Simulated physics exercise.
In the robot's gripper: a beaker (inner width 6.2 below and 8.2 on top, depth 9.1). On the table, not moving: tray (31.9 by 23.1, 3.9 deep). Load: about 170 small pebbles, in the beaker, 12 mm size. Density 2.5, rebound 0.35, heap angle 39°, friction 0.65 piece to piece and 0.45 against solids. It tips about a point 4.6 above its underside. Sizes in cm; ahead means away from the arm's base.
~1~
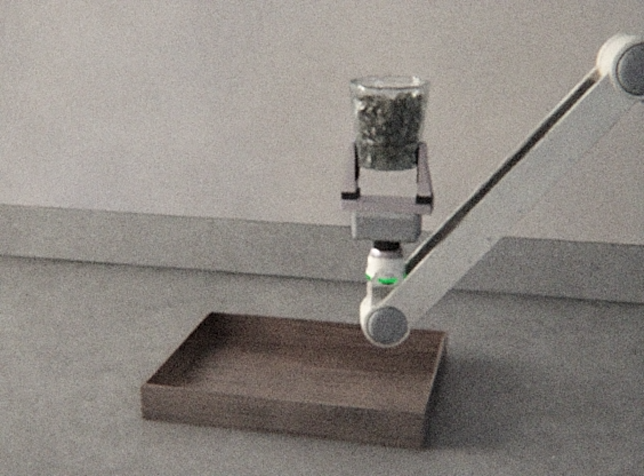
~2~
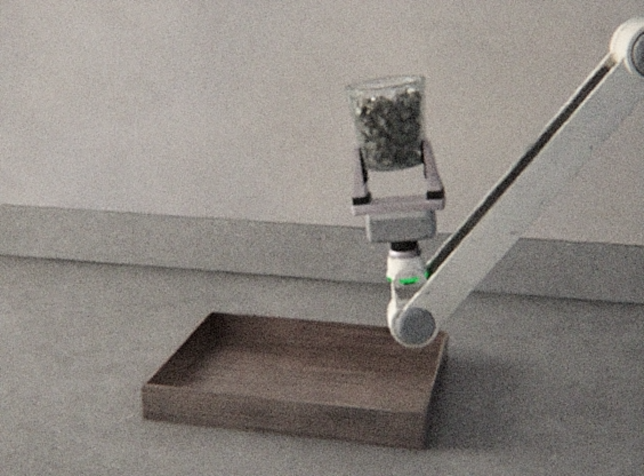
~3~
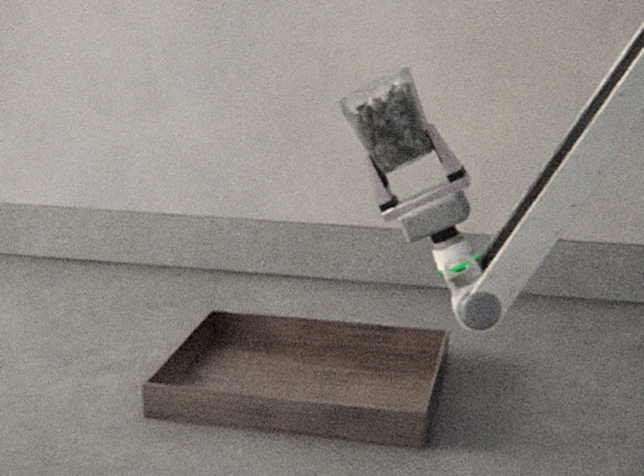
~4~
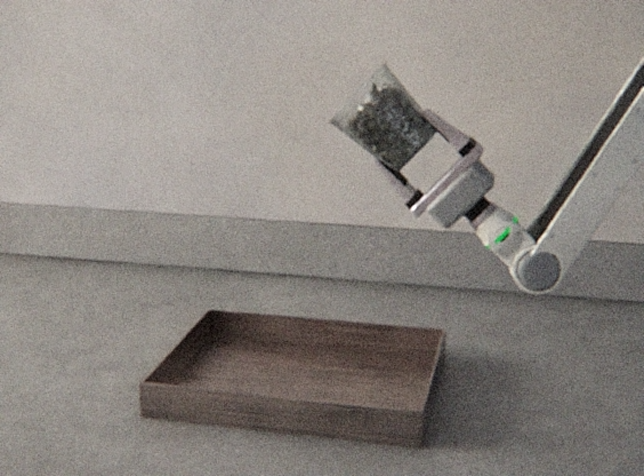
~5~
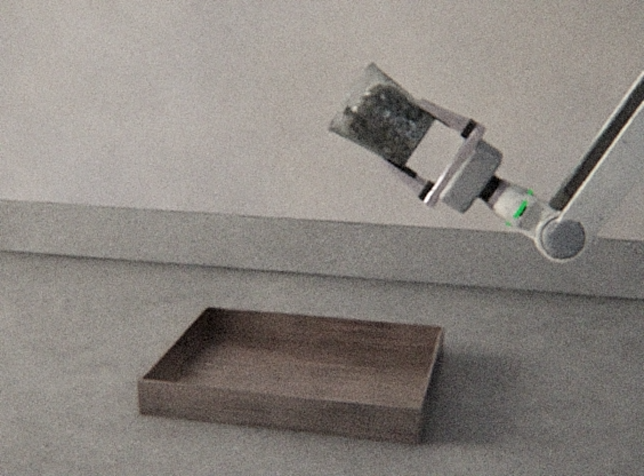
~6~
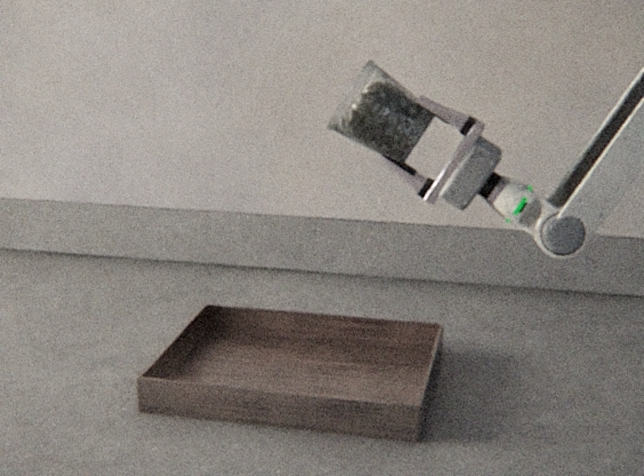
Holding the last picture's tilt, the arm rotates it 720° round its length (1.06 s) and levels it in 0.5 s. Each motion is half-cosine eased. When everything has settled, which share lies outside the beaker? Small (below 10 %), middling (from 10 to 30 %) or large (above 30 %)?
A small share, below 10 %, ends outside the beaker.
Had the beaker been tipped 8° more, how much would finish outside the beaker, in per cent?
In that case some 5 per cent.
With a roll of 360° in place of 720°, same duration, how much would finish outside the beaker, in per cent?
In that case some 0 per cent.
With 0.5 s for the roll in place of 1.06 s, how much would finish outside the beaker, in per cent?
In that case some 0 per cent.
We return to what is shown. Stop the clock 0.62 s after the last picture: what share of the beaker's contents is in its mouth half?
Some 50 per cent.
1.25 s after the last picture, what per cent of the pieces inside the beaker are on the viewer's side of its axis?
Some 50 per cent.
Then, 0.62 s on, tipped 59°, highest piece 38 above the table; 167 in the beaker, 1 in flight or on a rim.
Then, 1.25 s on, tipped 41°, highest piece 37 above the table; 166 in the beaker, 1 on the table or floor, 1 in flight or on a rim.
Then, 1.76 s on, upright, highest piece 38 above the table; 166 in the beaker, 1 in the tray, 1 on the table or floor.
Then, 2.46 s on, upright, highest piece 38 above the table; 166 in the beaker, 1 in the tray, 1 on the table or floor.
In the end, 166 in the beaker, 1 in the tray, 1 on the table or floor. That is 1 % outside the beaker.
